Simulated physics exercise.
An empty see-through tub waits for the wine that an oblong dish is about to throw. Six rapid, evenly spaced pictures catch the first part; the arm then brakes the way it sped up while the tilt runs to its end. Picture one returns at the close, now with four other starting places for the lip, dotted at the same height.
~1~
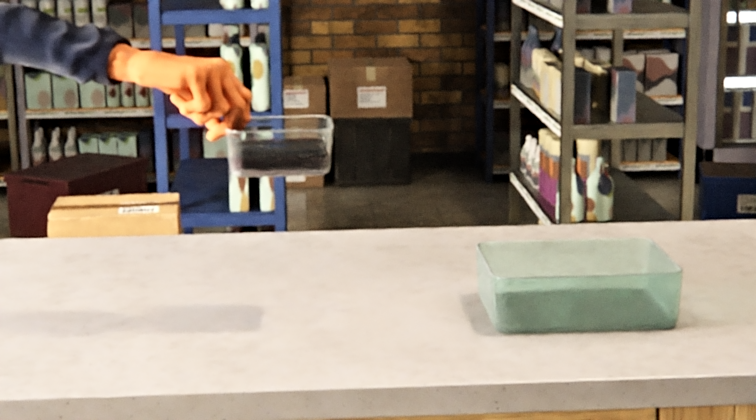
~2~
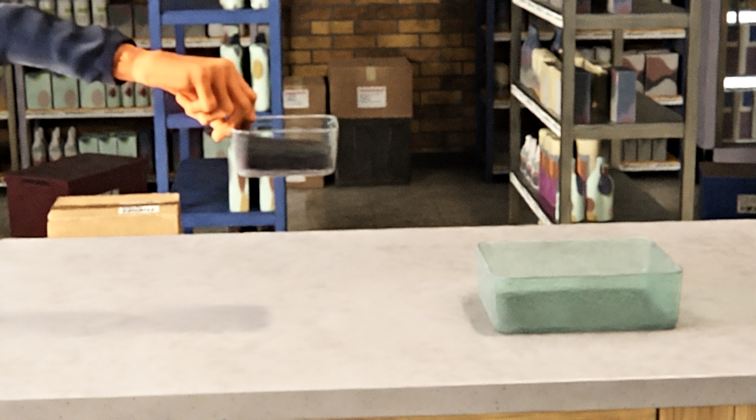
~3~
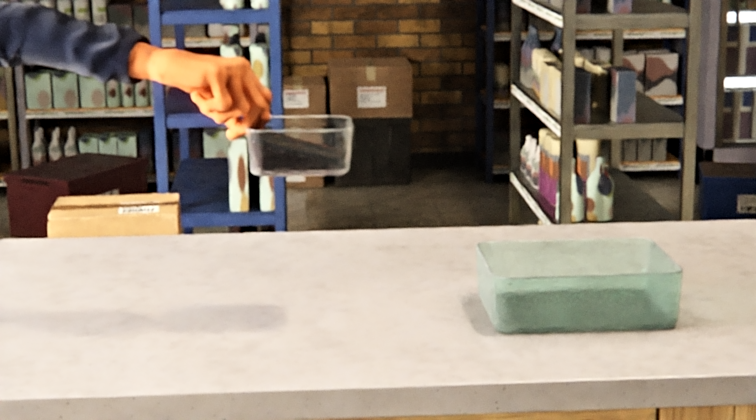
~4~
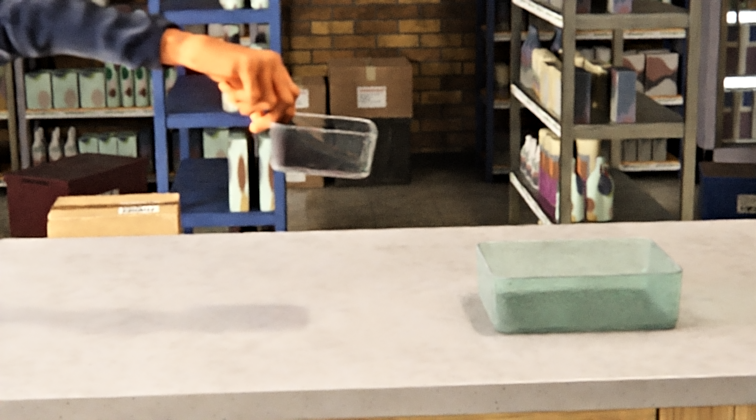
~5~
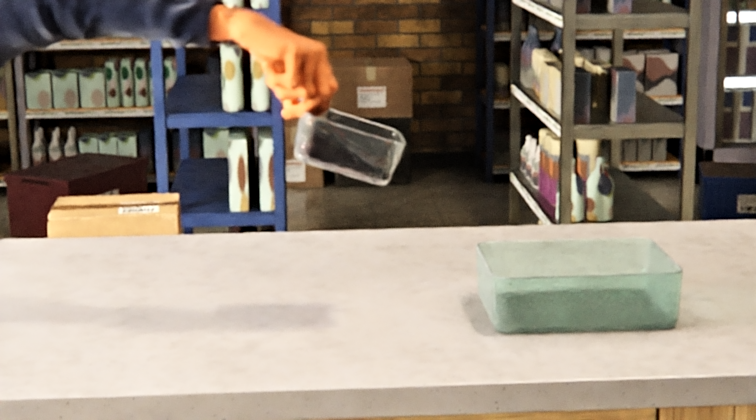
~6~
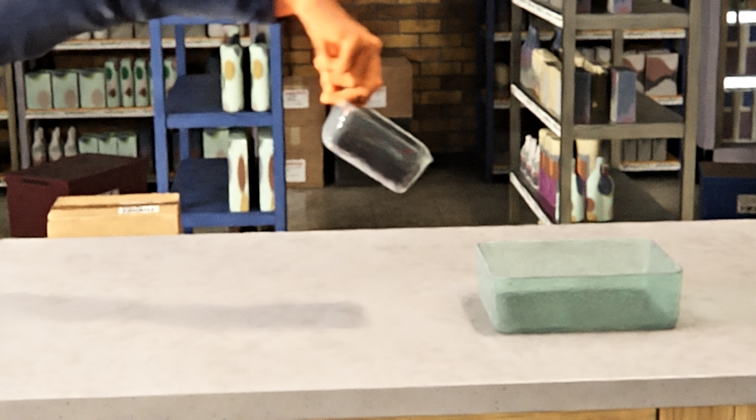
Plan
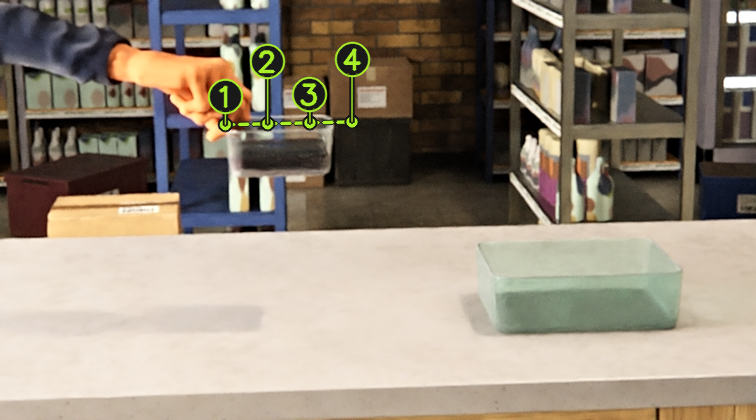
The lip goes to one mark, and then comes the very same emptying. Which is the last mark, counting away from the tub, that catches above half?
2 will do.
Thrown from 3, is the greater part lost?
No.
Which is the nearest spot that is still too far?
1.
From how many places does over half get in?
Three.
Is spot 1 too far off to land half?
Yes.
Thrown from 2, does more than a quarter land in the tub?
Yes.
On the marked copy, 1 at (225, 124); 2 at (267, 123); 3 at (309, 122); 4 at (352, 121).
For spot 1, about 28 % lands in the tub, 65 % falls short and 7 % goes beside or beyond.
For spot 2, about 66 % lands in the tub, 24 % falls short and 10 % goes beside or beyond.
For spot 3, about 79 % lands in the tub, 10 % falls short and 11 % goes beside or beyond.
For spot 4, about 79 % lands in the tub, 6 % falls short and 15 % goes beside or beyond.
